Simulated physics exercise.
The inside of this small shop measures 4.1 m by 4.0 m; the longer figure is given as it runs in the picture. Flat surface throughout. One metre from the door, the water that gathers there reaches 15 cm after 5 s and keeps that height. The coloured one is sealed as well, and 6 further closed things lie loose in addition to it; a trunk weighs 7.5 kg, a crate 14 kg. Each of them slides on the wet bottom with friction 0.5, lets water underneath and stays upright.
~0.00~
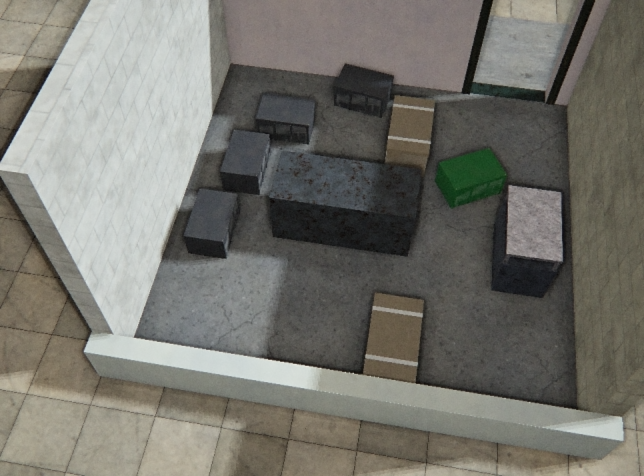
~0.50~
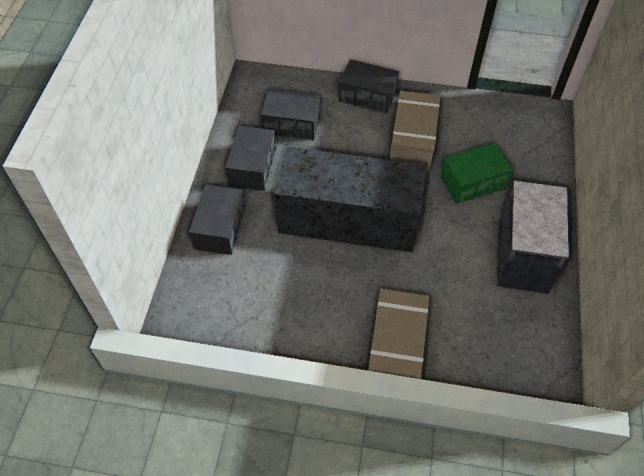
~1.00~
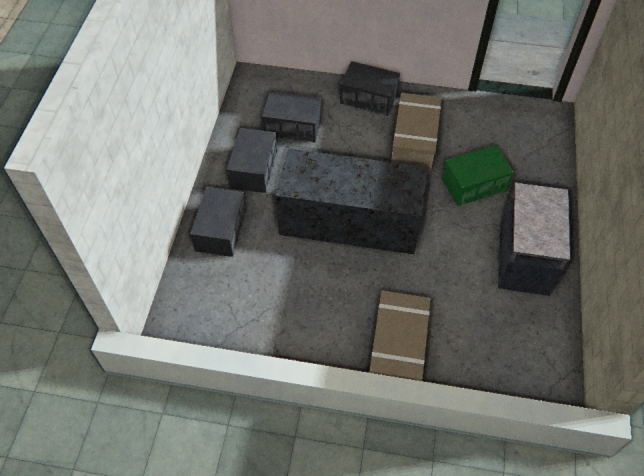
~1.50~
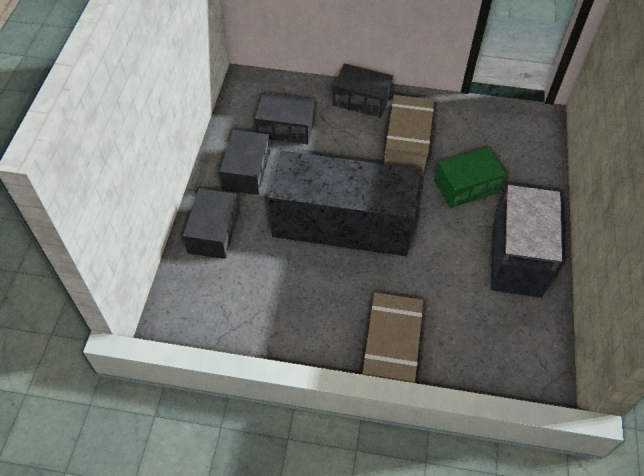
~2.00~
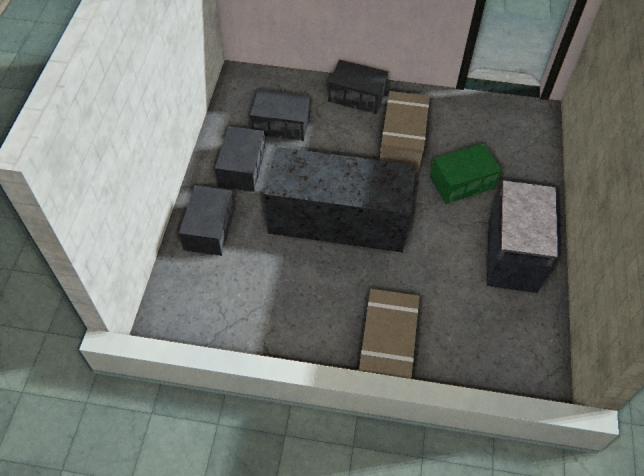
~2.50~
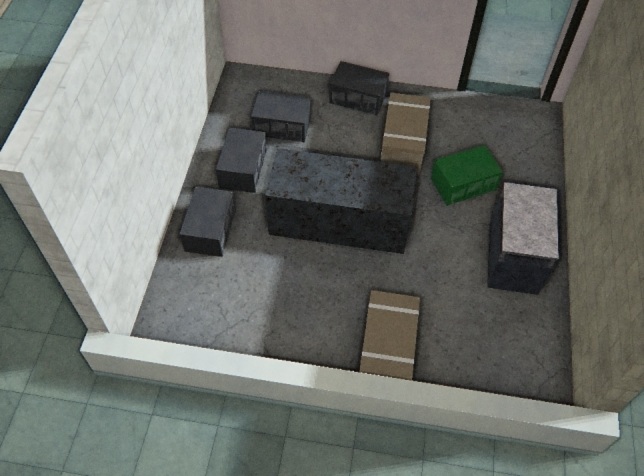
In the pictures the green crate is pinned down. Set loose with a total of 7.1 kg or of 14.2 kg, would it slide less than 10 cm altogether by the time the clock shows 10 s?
Final guess: It slides too far regardless.
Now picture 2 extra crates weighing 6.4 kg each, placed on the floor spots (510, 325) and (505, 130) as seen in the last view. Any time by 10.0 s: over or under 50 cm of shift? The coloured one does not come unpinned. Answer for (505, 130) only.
Note: Exceeds it.
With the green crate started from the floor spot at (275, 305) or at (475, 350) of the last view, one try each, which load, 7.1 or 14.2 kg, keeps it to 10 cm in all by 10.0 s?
Trial 1 - the lower mass works; trial 2 - only the upper mass works.
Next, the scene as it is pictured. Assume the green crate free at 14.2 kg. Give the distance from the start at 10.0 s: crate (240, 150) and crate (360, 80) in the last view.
One is off by 0 cm, the other by 0 cm, in the order asked.
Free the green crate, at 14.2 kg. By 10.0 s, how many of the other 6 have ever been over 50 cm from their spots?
All told, that gives 2.
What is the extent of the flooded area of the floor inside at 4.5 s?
My estimate is roughly 2.5 m2.
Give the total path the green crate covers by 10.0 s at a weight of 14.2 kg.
Total path: Around 120 cm.
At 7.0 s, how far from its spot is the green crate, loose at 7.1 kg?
Around 100 centimetres out of place.
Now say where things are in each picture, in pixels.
The first picture shows the green crate at (473, 169) rests on the ground; 0.0 m2 under water; 0 of 7 have shifted.
The second picture shows the green crate at (478, 164), on the bottom; 0.0 m2 under water; 0 of 7 have shifted.
The third picture shows the green crate at (480, 166) rests on the ground; 0.0 m2 under water; 0 of 7 have shifted.
The fourth picture shows the green crate at (472, 168), on the bottom; water covers 0.0 m2; 0 of 7 have shifted.
The fifth picture shows the green crate at (468, 164) rests on the ground; water covers 0.0 m2; 0 of 7 have shifted.
The sixth picture shows the green crate at (469, 166) rests on the ground; water covers 0.0 m2; 0 of 7 have shifted.
After 3.5 s the green crate would be 0 cm from its start with 7.1 kg and 0 cm from its start with 14.2 kg; 0 cm of water round it then.
After 4.5 s the green crate would be 0 cm from its start with 7.1 kg and 0 cm from its start with 14.2 kg; 2 cm of water round it then.
After 7.0 s the green crate would be 98 cm from its start with 7.1 kg and 25 cm from its start with 14.2 kg; 6 cm of water round it then.
After 10.0 s the green crate would be 220 cm from its start with 7.1 kg and 114 cm from its start with 14.2 kg; 4 cm of water round it then.
